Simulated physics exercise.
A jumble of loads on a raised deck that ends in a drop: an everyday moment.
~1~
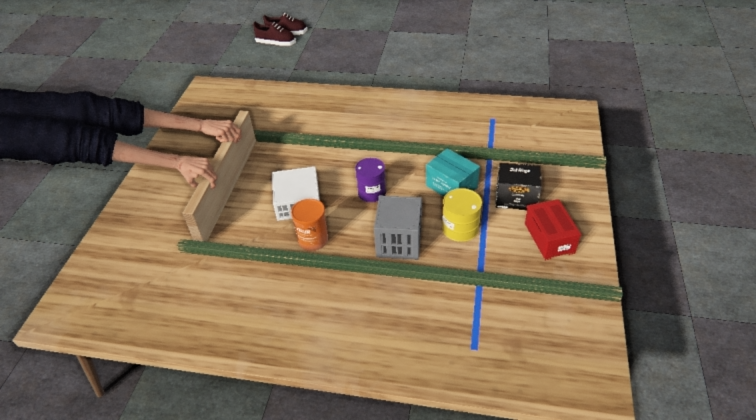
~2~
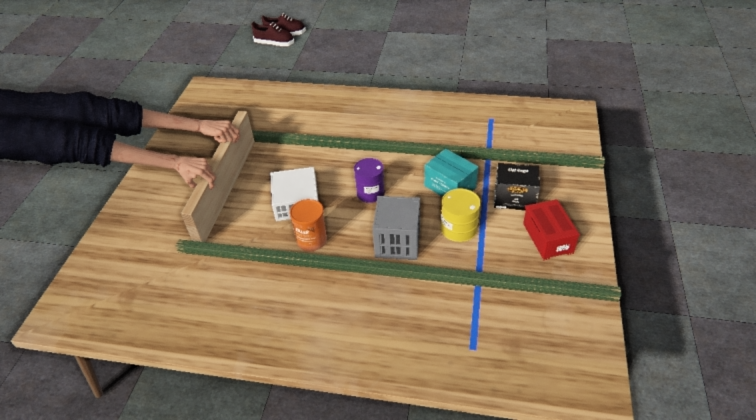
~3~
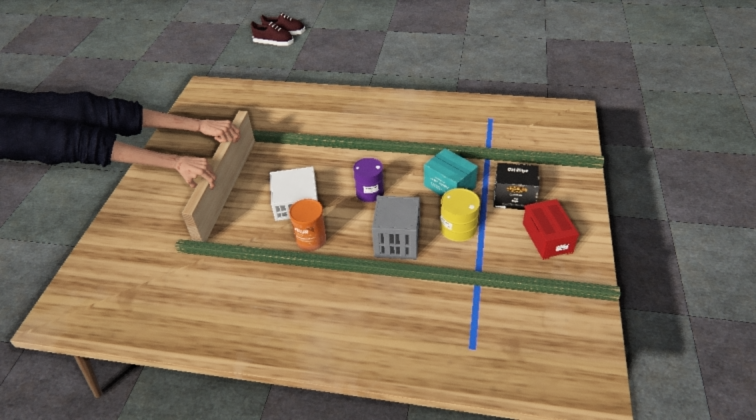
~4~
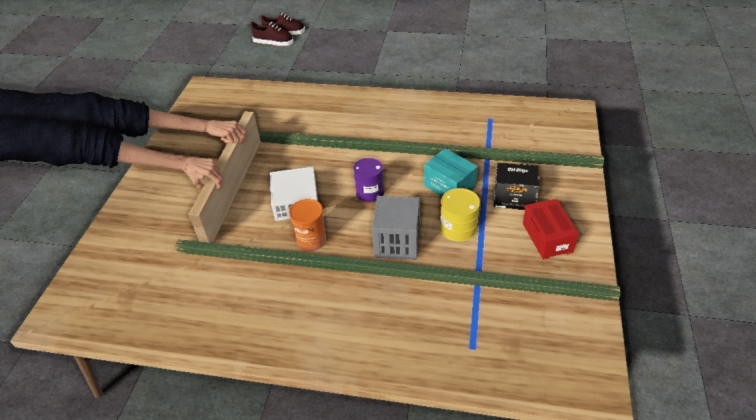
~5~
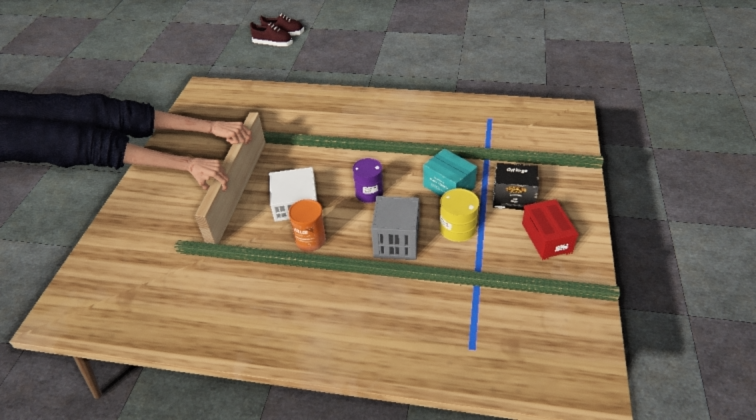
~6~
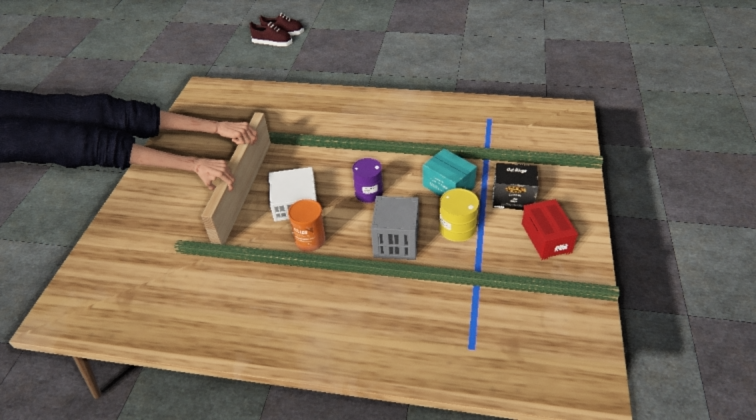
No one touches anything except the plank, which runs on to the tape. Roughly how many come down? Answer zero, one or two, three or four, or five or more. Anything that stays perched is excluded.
Zero.
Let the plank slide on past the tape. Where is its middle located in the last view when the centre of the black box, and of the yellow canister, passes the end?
The middle is at (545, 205) when it's the black box, and at (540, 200) when it's the yellow canister.
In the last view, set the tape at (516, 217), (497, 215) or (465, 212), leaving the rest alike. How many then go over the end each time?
Try by try, 1, 0 and 0.
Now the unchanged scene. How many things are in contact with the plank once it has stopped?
Counting them up gives 3.
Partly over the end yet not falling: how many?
Answer: 0.
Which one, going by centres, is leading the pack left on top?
That's the red tote.
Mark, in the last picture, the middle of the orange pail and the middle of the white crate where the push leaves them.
In the last picture the orange pail sits at (497, 244) while the white crate sits at (506, 215).
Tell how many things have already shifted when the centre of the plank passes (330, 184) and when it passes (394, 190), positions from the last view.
3 by the first point, 6 by the second.
Early on, none off yet; red tote at rest near (548, 229); black box at rest near (515, 187); yellow canister at rest near (458, 215).
A while later, none off yet; red tote at rest near (548, 229); black box travelled a little near (532, 189); yellow canister travelled about its own width near (499, 211).
Finally, the number that fall off is zero.
